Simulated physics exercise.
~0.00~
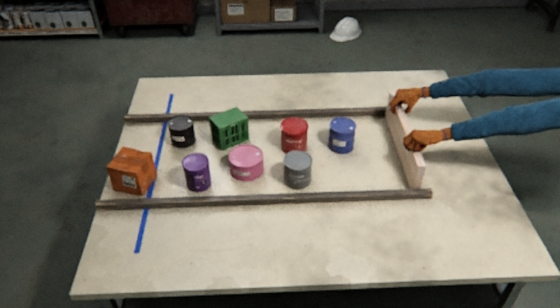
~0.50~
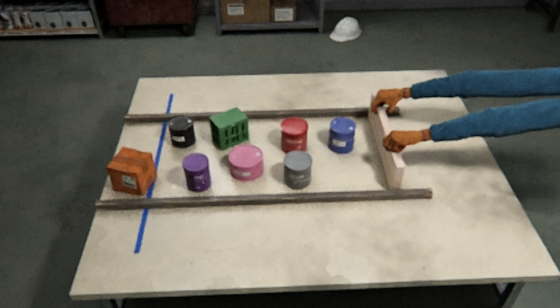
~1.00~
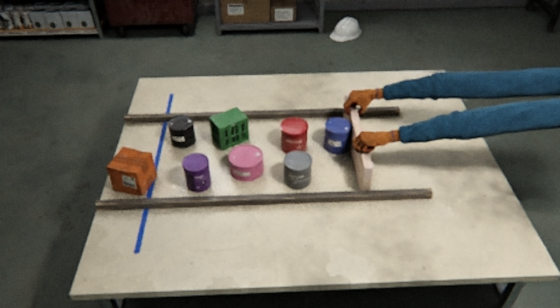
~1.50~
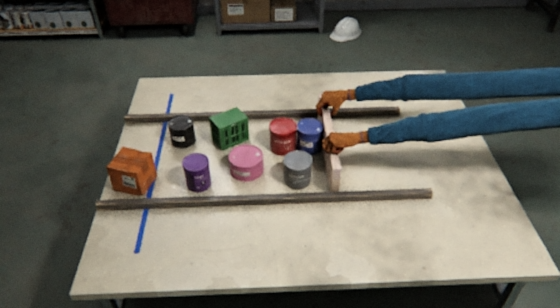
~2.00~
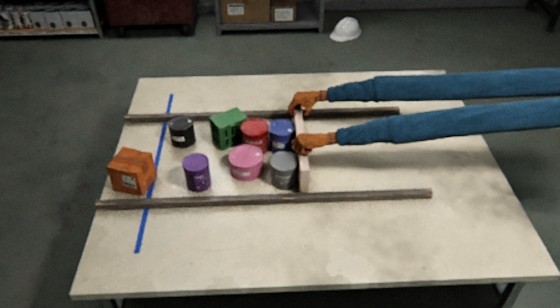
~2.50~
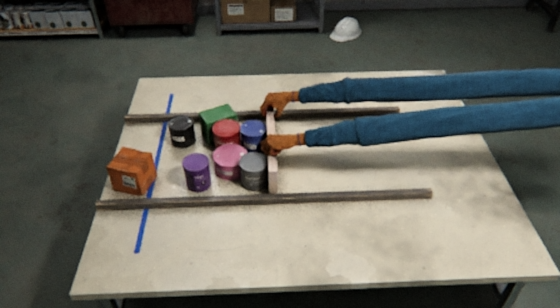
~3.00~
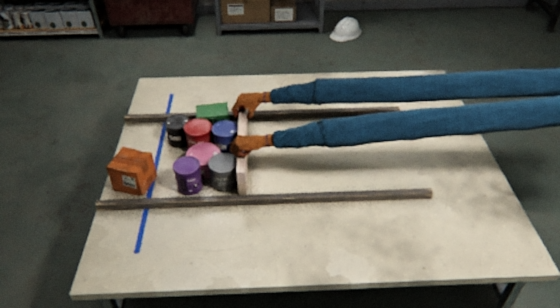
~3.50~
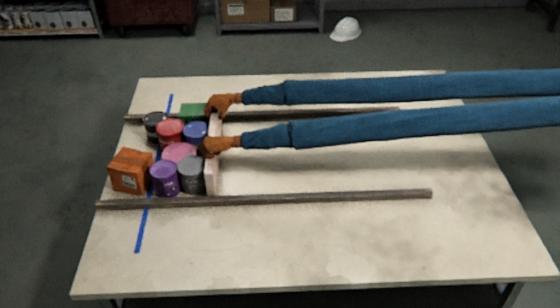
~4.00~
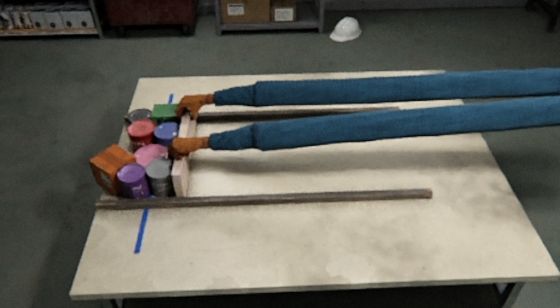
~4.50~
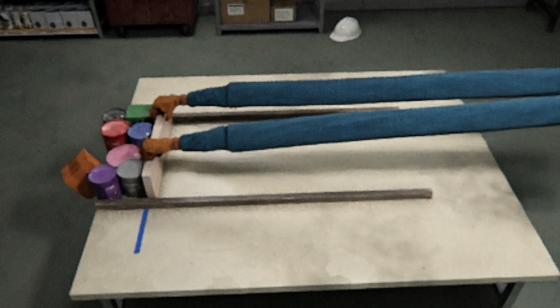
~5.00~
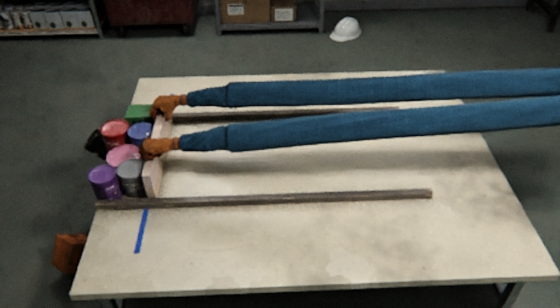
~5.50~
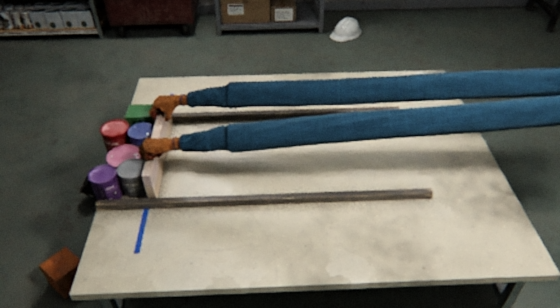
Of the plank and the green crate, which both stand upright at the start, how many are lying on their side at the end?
Neither of them is lying on its side at the end. The plank and the green crate are both still upright when the pushing stops.
